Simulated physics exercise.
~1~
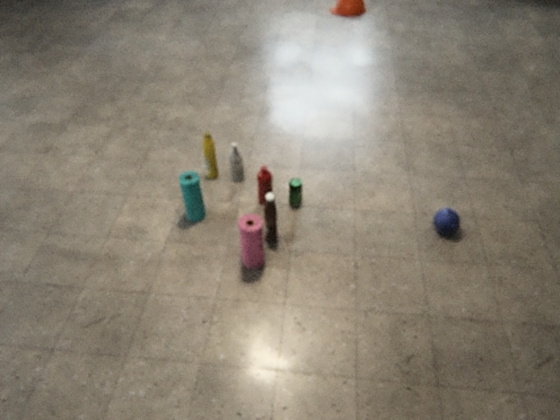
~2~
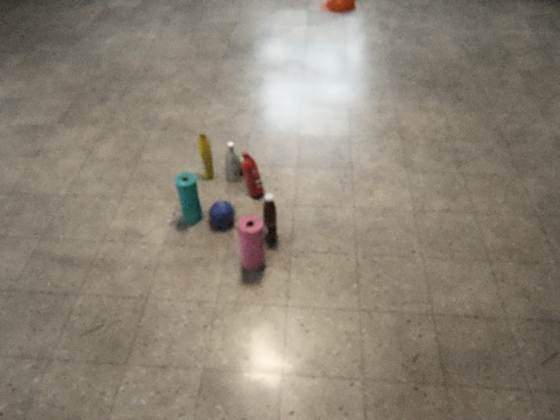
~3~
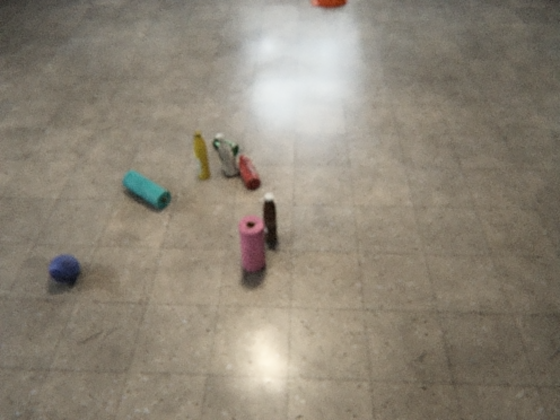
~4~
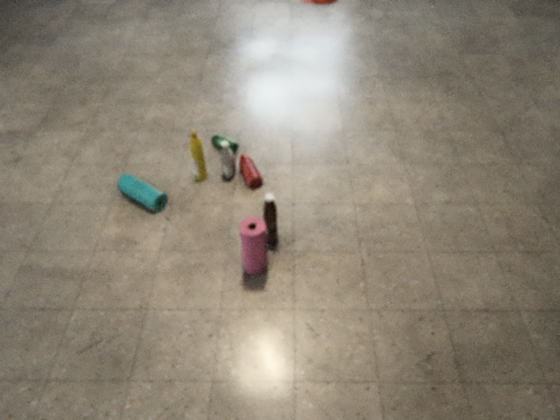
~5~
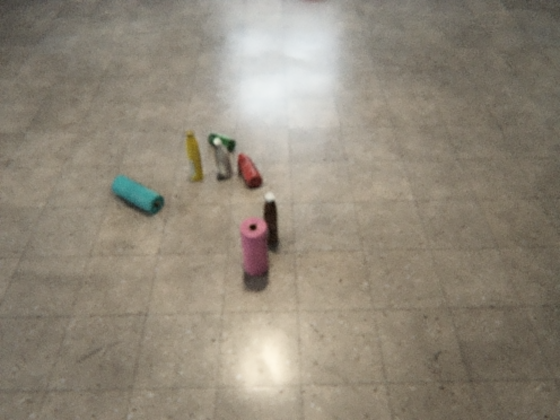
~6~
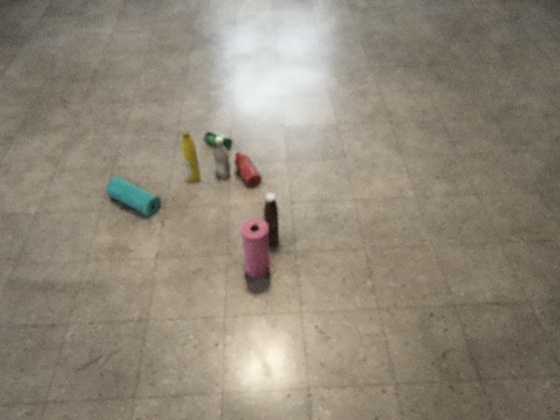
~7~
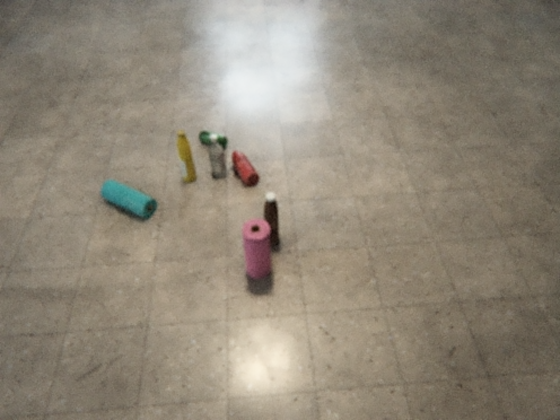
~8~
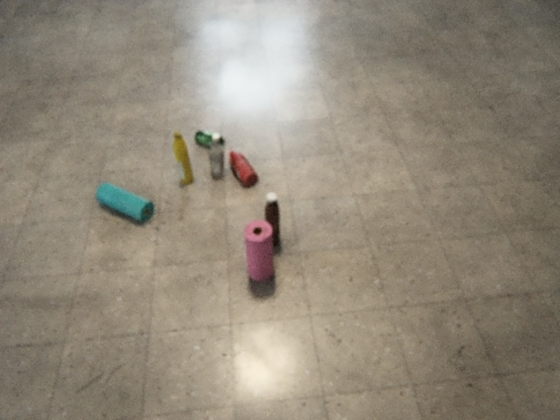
A blue ball rolled in from the right through a cluster of bottles and rolls, knocking over the green can, red bottle and turquoise roll before leaving on the left, while the pink roll and the yellow, white and brown bottles stayed standing.
